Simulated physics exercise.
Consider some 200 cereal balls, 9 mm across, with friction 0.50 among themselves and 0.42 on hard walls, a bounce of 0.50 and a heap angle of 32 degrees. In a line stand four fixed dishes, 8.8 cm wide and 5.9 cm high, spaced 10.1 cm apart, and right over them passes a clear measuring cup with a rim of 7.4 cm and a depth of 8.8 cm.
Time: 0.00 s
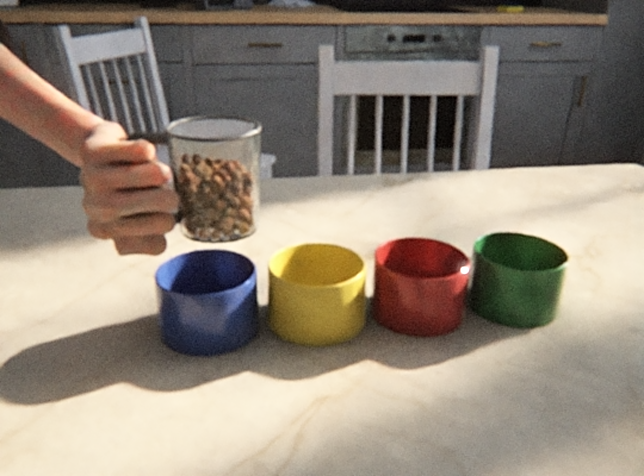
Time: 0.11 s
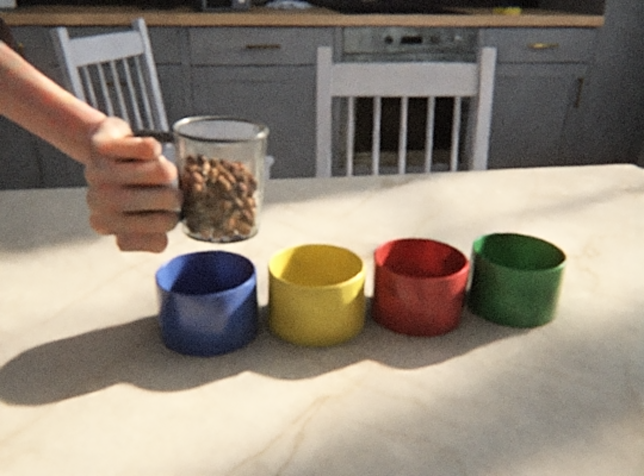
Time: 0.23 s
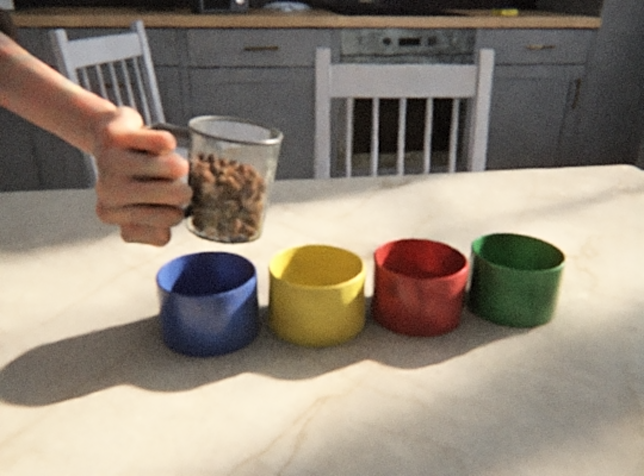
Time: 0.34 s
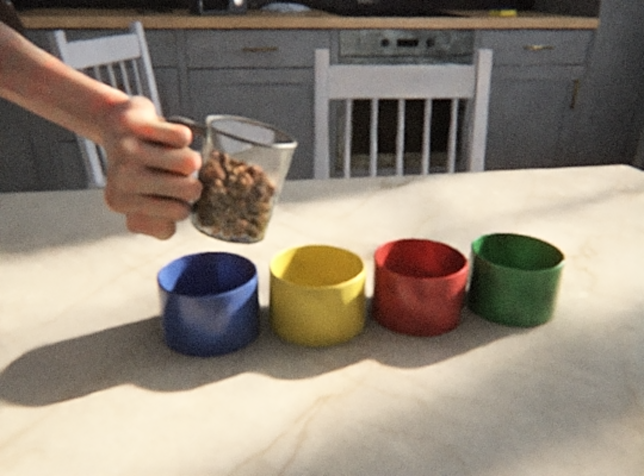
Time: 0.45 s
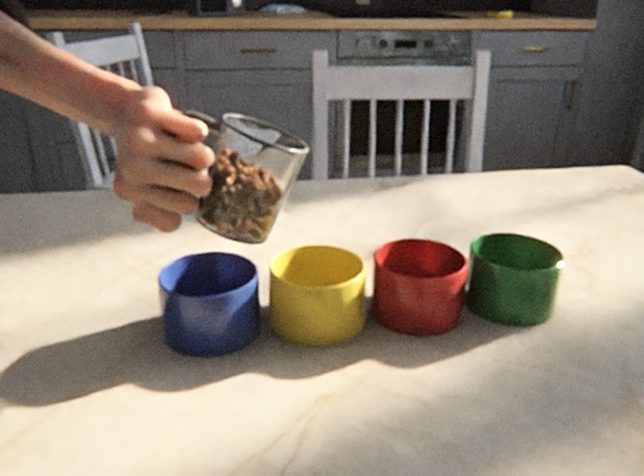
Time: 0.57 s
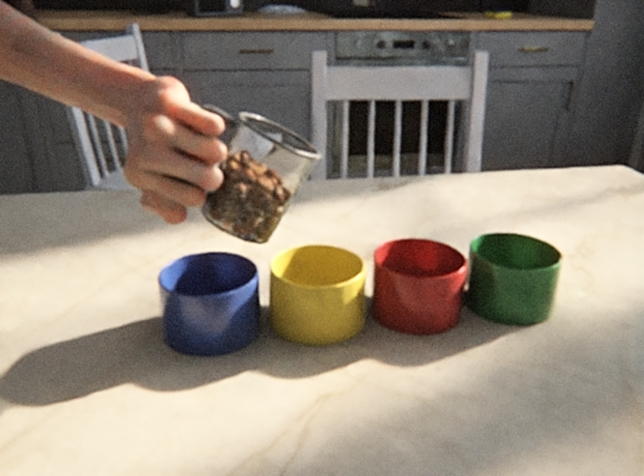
A hand moves a clear cup of brown pieces rightward above colored dishes while tilting it.
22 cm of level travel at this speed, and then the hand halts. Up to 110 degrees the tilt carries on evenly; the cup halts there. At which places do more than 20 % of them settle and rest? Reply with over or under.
Red over, blue under, green under, yellow under, counter under.
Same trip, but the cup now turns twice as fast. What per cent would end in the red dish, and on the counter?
I'd expect red to end at 60 and the counter at 30.
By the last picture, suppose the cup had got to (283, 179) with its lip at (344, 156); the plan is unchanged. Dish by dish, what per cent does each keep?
Kept per dish: Red = 0, blue = 0, green = 90, yellow = 0.
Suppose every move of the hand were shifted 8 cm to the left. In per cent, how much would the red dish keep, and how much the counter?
Then I'd expect red at 20 and the counter at 30.
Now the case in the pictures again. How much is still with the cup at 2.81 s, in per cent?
Some 5 per cent of the load.
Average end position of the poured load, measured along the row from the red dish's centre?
Some 1 centimetres out on the right-hand side of that dish.
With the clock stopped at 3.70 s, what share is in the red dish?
Roughly 90 in a hundred.
After 1.91 s, tilt 100 degrees; cup holds 100 %.
Then, at 2.81 s, tilt 110 degrees; cup holds 5 %, red 90 %.
Then, at 3.70 s, tilt 110 degrees; cup holds 0 %, red 90 %, green 5 %.
In the end, at 4.0 s, red 90 %, blue 0 %, green 5 %, yellow 0 %, counter 5 %.
